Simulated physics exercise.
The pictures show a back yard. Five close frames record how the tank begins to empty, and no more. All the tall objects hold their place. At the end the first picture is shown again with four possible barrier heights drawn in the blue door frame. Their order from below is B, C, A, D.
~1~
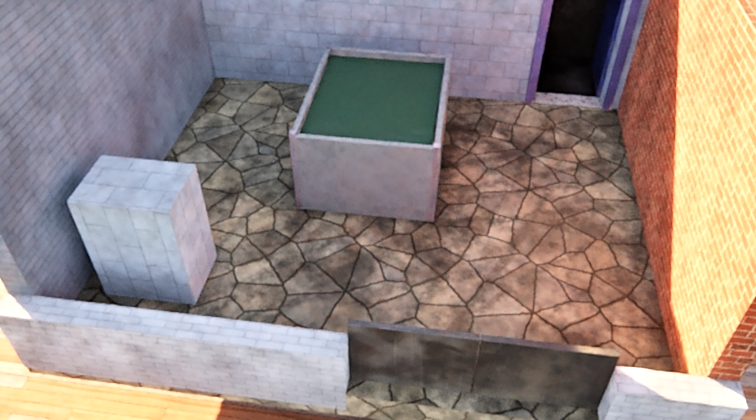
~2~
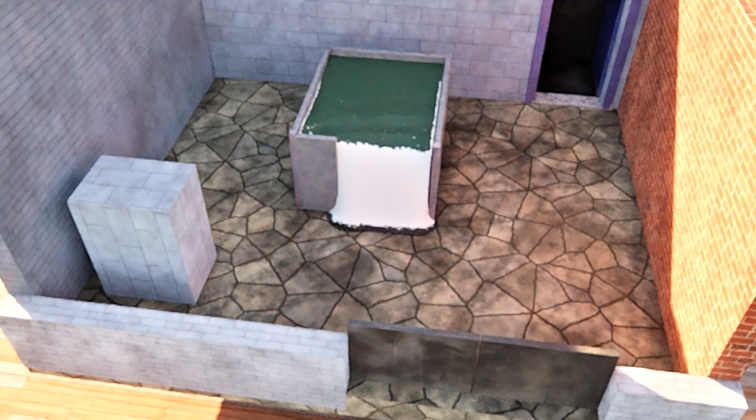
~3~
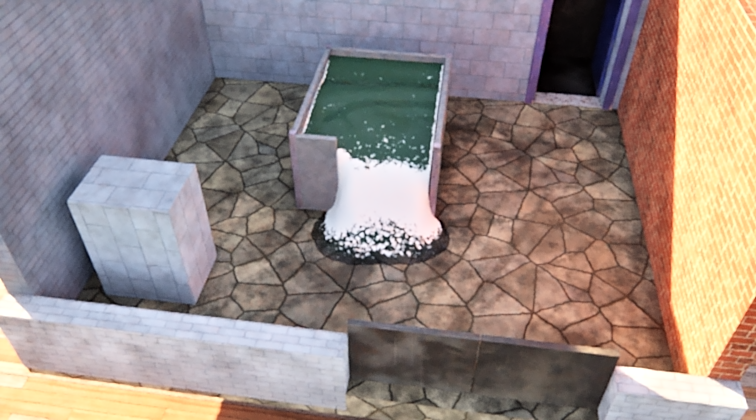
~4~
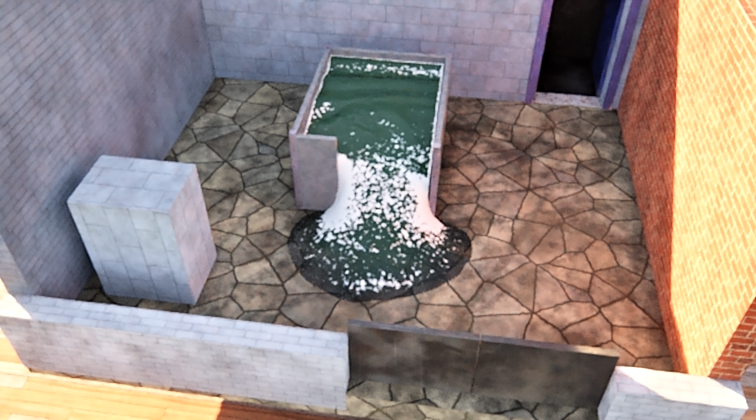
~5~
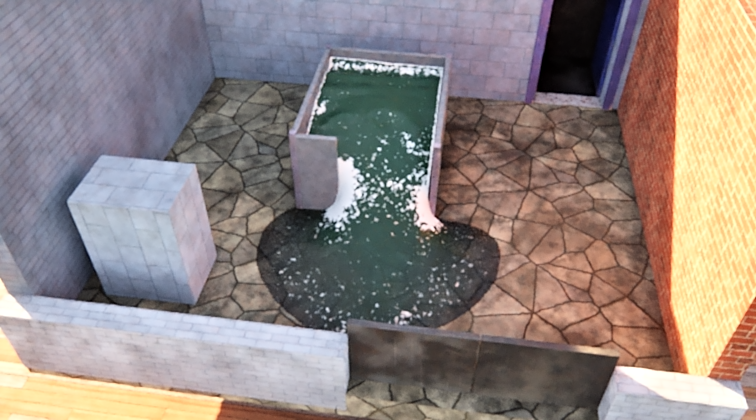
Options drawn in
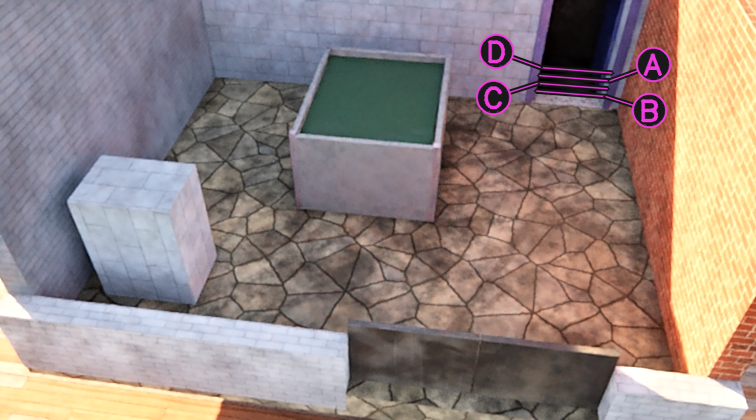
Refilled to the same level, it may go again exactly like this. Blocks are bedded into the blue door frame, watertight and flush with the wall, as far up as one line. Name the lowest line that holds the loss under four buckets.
Choose B.
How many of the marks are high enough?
All four.
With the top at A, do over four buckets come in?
No.
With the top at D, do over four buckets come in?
No, not at all.
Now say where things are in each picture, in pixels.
Water in the tank at rest, its middle at (377, 99); foot of the blue doorway at (567, 105); shut gate at (479, 346), in the first picture.
In the second picture, 1 % of the ground under water, visible out to (335, 214).
In the third picture, 4 % of the ground under water, visible out to (326, 247).
In the fourth picture, 8 % of the ground under water, visible out to (339, 288).
In the fifth picture, 14 % of the ground under water, visible out to (272, 267).
In magenta, A at (574, 78); B at (570, 93); C at (572, 86); D at (576, 70); from the bottom up B, C, A, D.
With A, nothing gets over.
With B, a splash gets over, under a bucket.
With C, nothing gets over.
With D, nothing gets over.
